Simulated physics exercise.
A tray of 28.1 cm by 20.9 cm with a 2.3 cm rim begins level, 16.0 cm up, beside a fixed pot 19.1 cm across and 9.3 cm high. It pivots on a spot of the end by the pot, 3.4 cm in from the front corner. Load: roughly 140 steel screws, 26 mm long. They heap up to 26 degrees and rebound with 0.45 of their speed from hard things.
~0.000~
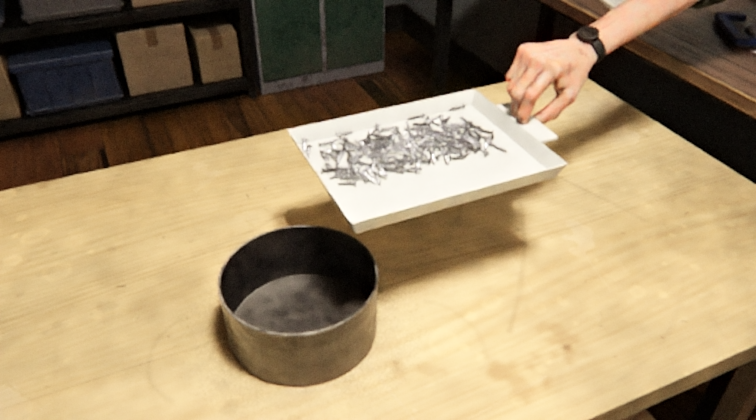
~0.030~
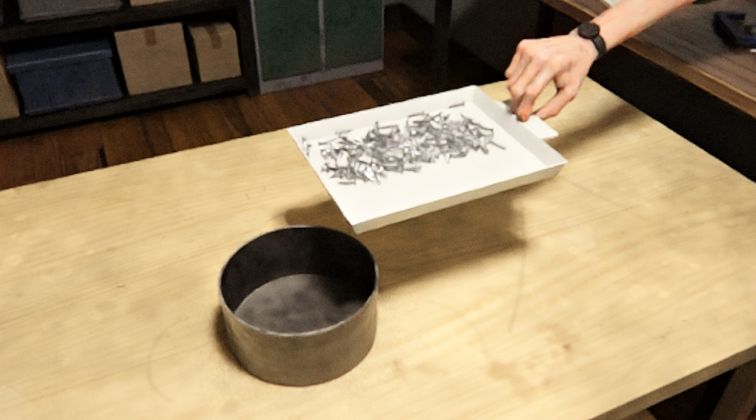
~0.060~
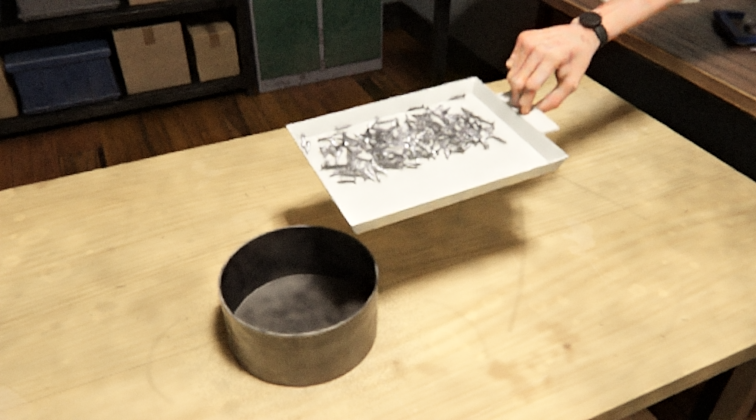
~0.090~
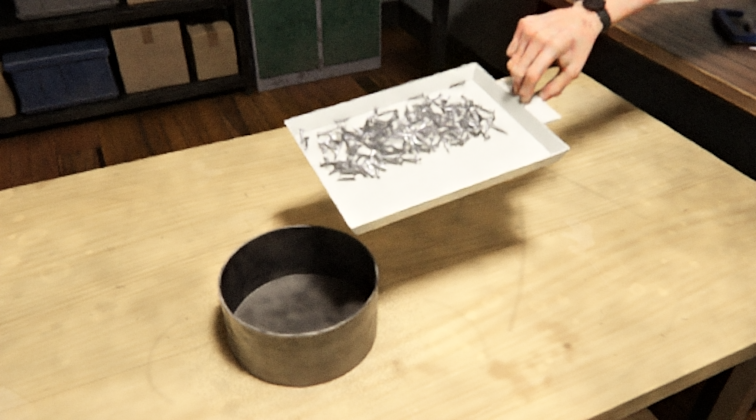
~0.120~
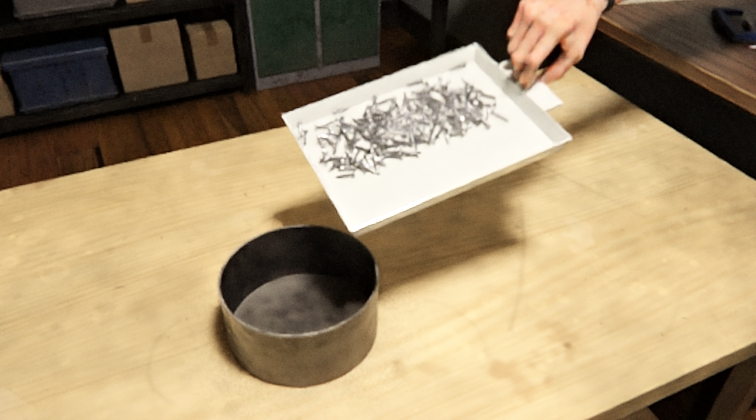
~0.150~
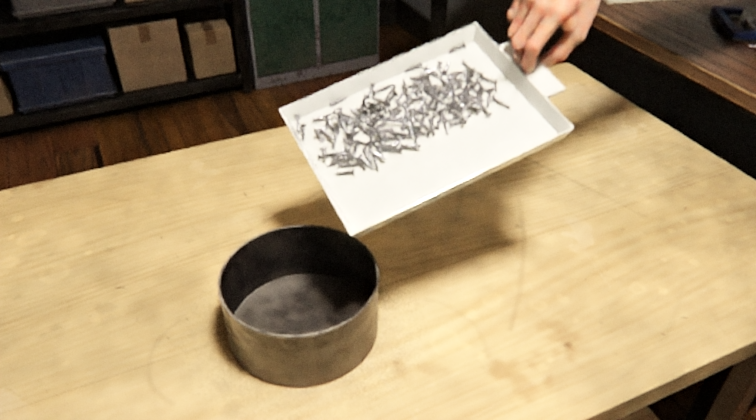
The video shows a hand with a dark wristwatch raising the right side of a white tray of small metal pieces above a wooden table, tilting it gradually down to the left beside a dark, empty round pot.
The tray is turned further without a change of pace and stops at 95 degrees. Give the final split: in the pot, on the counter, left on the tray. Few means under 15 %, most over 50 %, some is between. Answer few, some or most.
Pot: Most, counter: Some, tray: Few.
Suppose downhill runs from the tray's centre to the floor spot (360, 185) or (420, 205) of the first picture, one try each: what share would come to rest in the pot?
Some 70 and 35 per cent.
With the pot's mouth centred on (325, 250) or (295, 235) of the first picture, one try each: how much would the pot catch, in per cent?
Some 35 and 0 per cent.
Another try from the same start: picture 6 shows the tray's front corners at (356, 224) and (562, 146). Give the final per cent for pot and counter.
Pot 55, counter 45.
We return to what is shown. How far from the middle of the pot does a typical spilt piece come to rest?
About 22 cm.
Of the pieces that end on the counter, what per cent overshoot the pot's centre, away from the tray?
Roughly 80 per cent.
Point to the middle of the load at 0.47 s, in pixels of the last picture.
Near (354, 193).
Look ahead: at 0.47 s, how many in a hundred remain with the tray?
Some 95 per cent of the load.
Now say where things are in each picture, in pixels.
In the first frame, tray tilt 0 degrees, front corners at (356, 217) and (558, 162); middle of the pieces at (409, 145); pot at (299, 275).
In the second frame, tray tilt 1 degrees, front corners at (356, 218) and (559, 160); middle of the pieces at (409, 143).
In the third frame, tray tilt 3 degrees, front corners at (355, 219) and (559, 155), lowest corner left front; middle of the pieces at (408, 139).
In the fourth frame, tray tilt 7 degrees, front corners at (355, 221) and (561, 147), lowest corner left front; middle of the pieces at (408, 131).
In the fifth frame, tray tilt 13 degrees, front corners at (354, 223) and (562, 136), lowest corner left front; middle of the pieces at (408, 121).
In the sixth frame, tray tilt 19 degrees, front corners at (354, 227) and (564, 126), lowest corner left front; middle of the pieces at (406, 111); pot at (299, 275). The tray's pace is about 210 degrees a second.
Then, at 0.34 s, tilt 59 degrees; the tray holds 100 %, the pot 0 %.
Then, at 0.47 s, tilt 86 degrees; the tray holds 95 %, the pot 0 %.
Then, at 0.72 s, tilt 95 degrees; the tray holds 0 %, the pot 65 %.
In the end, at 1.8 s, pot 65 %, counter 35 %, tray 0 %.
